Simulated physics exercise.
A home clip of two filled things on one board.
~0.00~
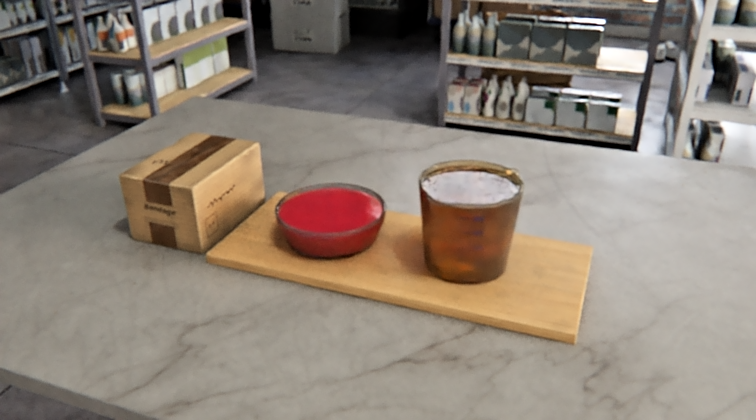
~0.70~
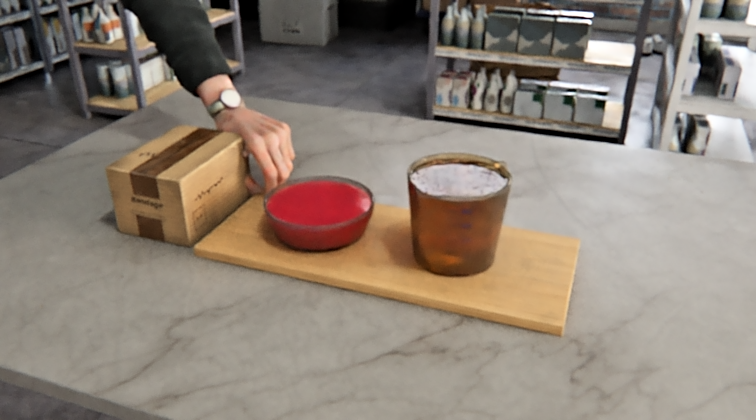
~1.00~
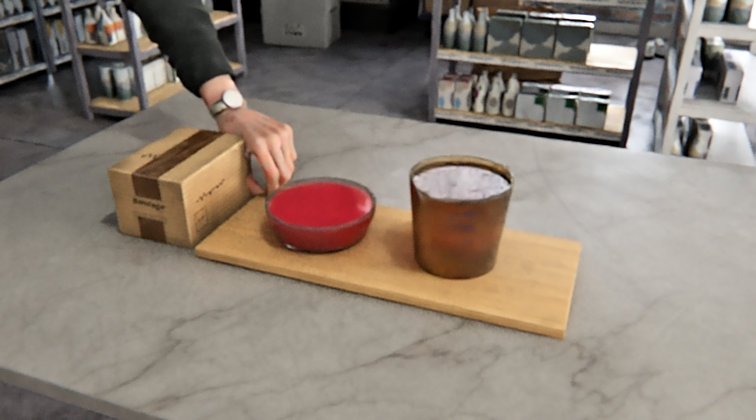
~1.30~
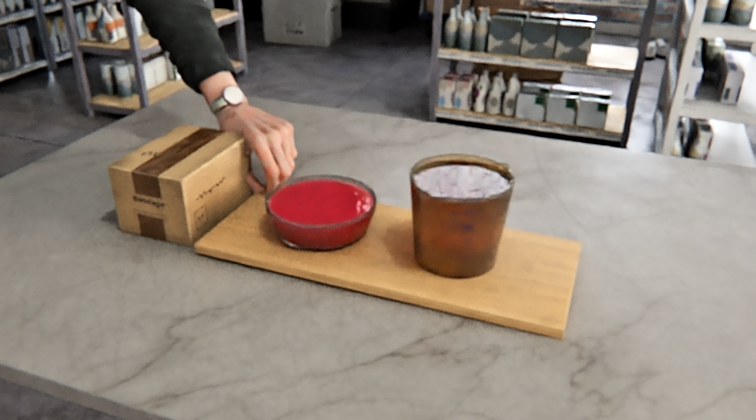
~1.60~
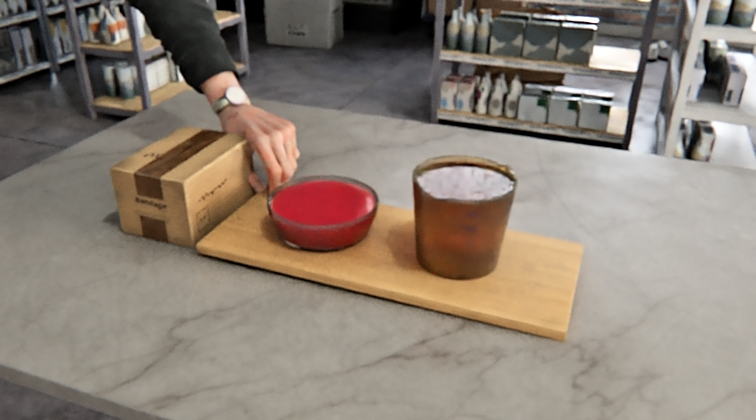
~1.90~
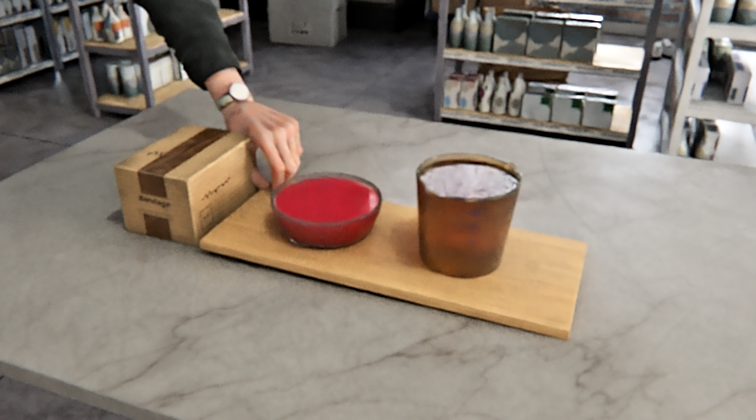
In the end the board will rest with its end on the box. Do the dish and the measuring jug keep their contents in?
On the left the dish: Lets some out. On the right the measuring jug: Lets some out.
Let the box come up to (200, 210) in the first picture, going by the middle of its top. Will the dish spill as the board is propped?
Short answer: It makes it through.
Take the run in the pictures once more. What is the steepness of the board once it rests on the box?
Roughly 13°.
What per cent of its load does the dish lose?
Around 32 percent of it.
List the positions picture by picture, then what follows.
In the first picture, the board lies flat; dish (331, 219) about three quarters full; measuring jug (468, 220) nearly full; box (160, 215).
The second picture shows a hand takes the end of the board; dish about three quarters full, surface at (319, 204); measuring jug nearly full, surface at (459, 179).
In the third picture, the end has come up a little; dish (322, 214) about three quarters full; measuring jug (459, 216) nearly full.
The fourth picture shows slope near 1°; dish about three quarters full, surface at (321, 203); measuring jug nearly full, surface at (461, 181); box (149, 207).
The fifth picture shows the board slopes by about 1°; dish (323, 212) about three quarters full; measuring jug (461, 216) nearly full.
In the sixth picture, the end is rising; dish about three quarters full, surface at (327, 201); measuring jug nearly full, surface at (468, 180); box (155, 207).
After 2.6 s, the board slopes by about 7°; dish, nothing has left it; measuring jug, nothing has left it.
After 3.4 s, the board slopes by about 15°; dish, some has gone over its rim; measuring jug, some has gone over its rim.
After 4.6 s, the board slopes by about 13°, resting on the box; dish, some has gone over its rim; measuring jug, some has gone over its rim.
